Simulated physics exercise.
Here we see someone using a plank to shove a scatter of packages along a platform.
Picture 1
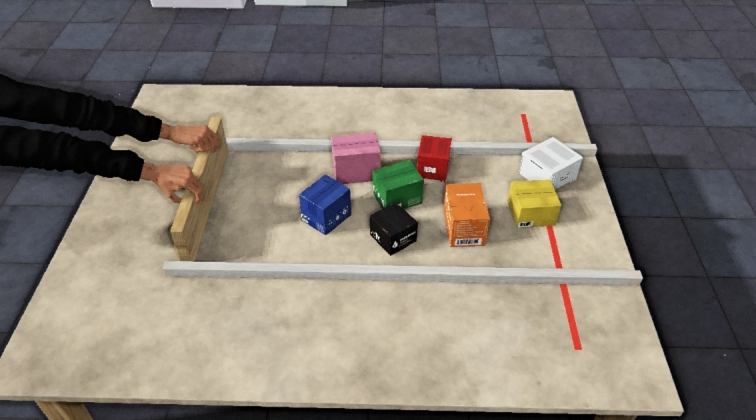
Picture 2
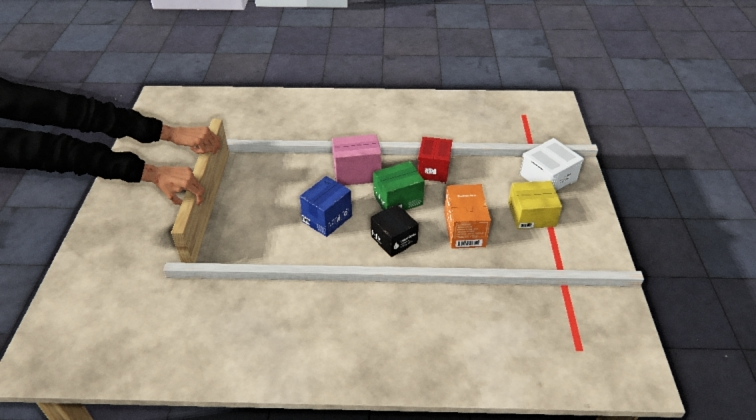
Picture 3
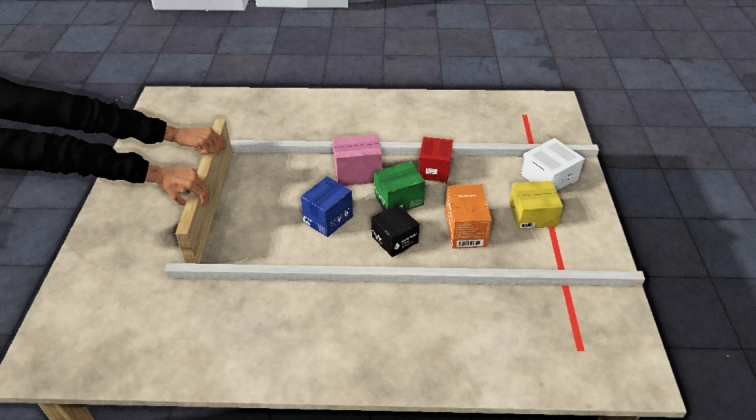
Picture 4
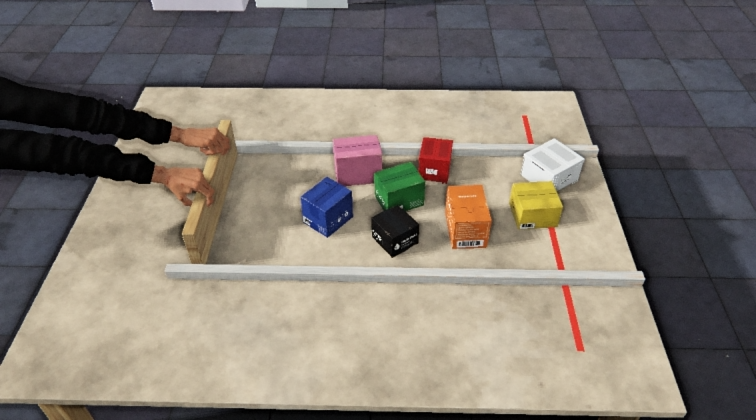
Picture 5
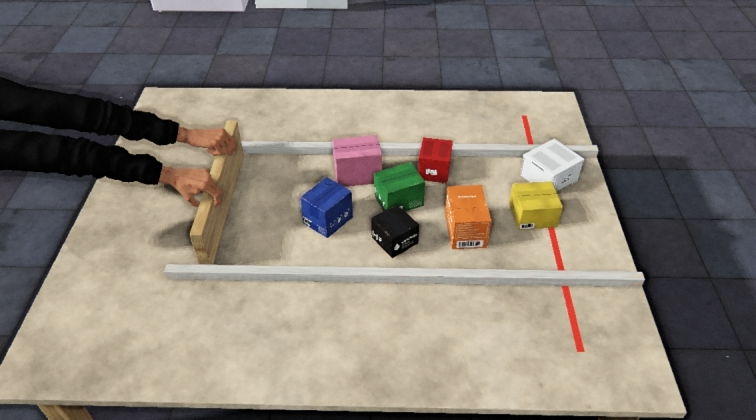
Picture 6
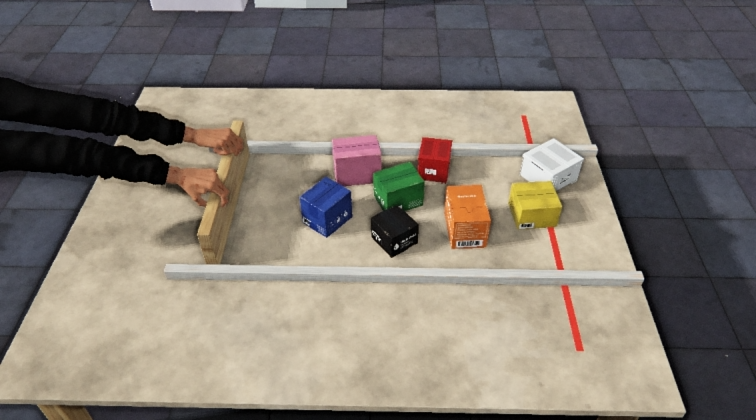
Two hands in dark sleeves grip a wooden plank at the left of a pale tabletop, seen from above at an angle over a dark tiled floor. Between two light rails sit pink, red, blue, green, black, orange, yellow and white boxes, the last two near a red line at right. The plank slides slowly rightward across open surface, while the boxes and view stay practically still.
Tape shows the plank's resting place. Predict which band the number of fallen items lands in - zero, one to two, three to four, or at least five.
You'd find the ones that came down come in at a one or two here.
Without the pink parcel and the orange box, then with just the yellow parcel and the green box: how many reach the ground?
0 in the first case and 1 in the second.
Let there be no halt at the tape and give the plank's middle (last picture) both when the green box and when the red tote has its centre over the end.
Its middle is around (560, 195) and around (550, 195).
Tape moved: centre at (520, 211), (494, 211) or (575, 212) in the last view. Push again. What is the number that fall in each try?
Those tries give 1, 0 and 5.
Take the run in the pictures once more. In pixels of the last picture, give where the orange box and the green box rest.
I'd put one close to (608, 221) and the other close to (600, 190).
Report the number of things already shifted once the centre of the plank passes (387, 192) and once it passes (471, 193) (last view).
The count reaches 5 first and 8 second.
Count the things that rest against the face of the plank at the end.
All in all, 3.
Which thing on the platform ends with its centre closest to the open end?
Red tote.
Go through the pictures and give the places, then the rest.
The first frame shows white tote (550, 166); yellow parcel (533, 204); orange box (466, 215); plank (203, 187); tape (546, 210).
The second frame shows yellow parcel (534, 205); red tote (435, 160).
The third frame shows orange box (467, 216); black box (395, 230).
The fourth frame shows white tote (552, 168); green box (399, 189).
The fifth frame shows yellow parcel (535, 205); blue box (327, 207).
The sixth frame shows white tote (551, 167); yellow parcel (534, 205); orange box (466, 217); plank (227, 190); tape (547, 211).
A little later, none off yet; white tote at rest near (551, 167); yellow parcel at rest near (534, 205); orange box at rest near (466, 217).
Next, none off yet; white tote shifted about its own width near (588, 170); yellow parcel shifted about its own width near (584, 211); orange box shifted about its own width near (544, 219).
When it is over, the number that fall off is one or two; down, yellow parcel and white tote.
